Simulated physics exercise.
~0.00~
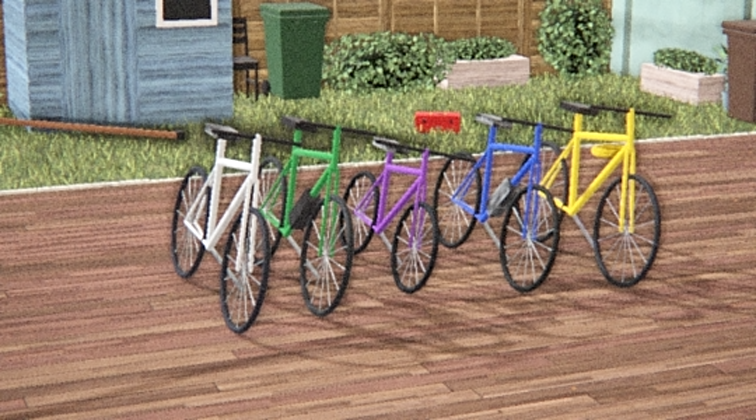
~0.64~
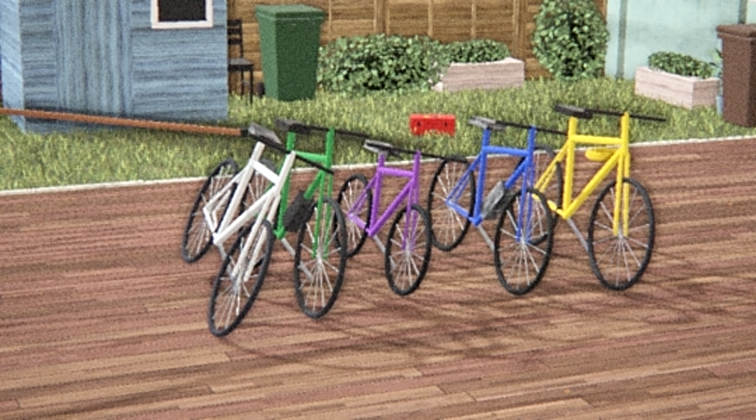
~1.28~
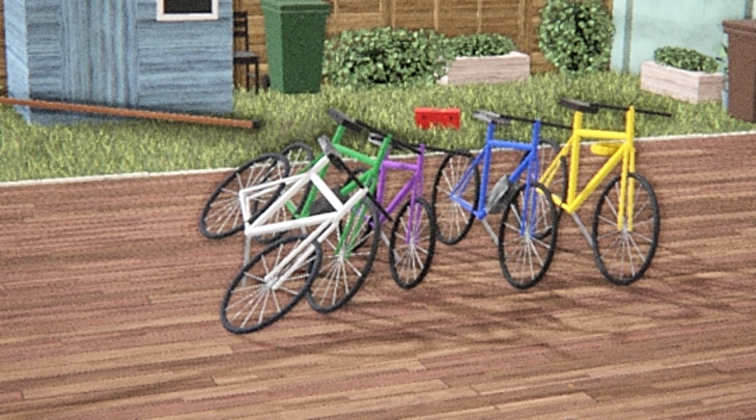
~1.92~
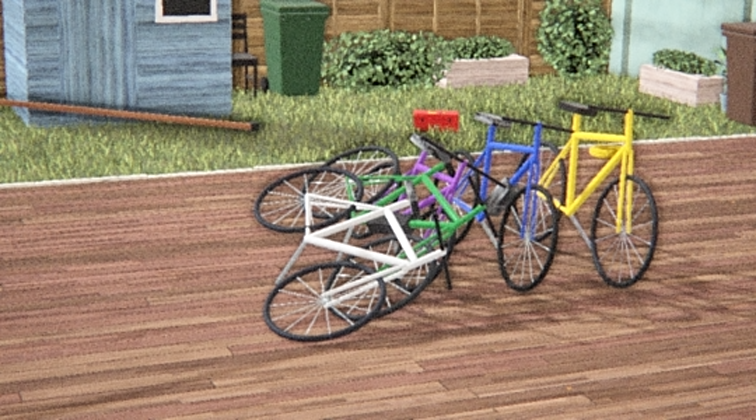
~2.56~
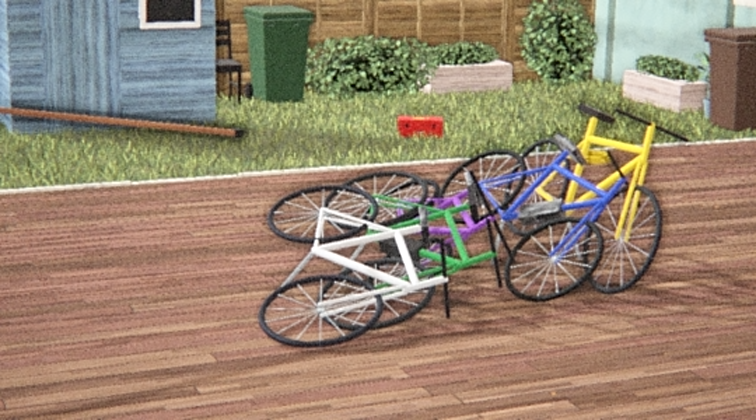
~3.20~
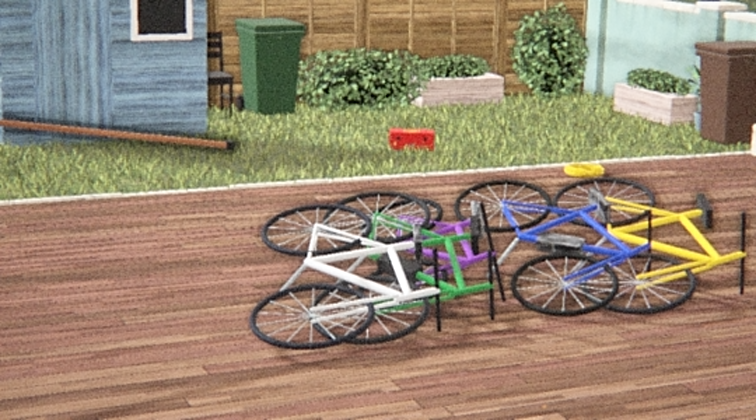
The white bicycle tips right and topples the green, purple, blue and yellow bicycles flat.
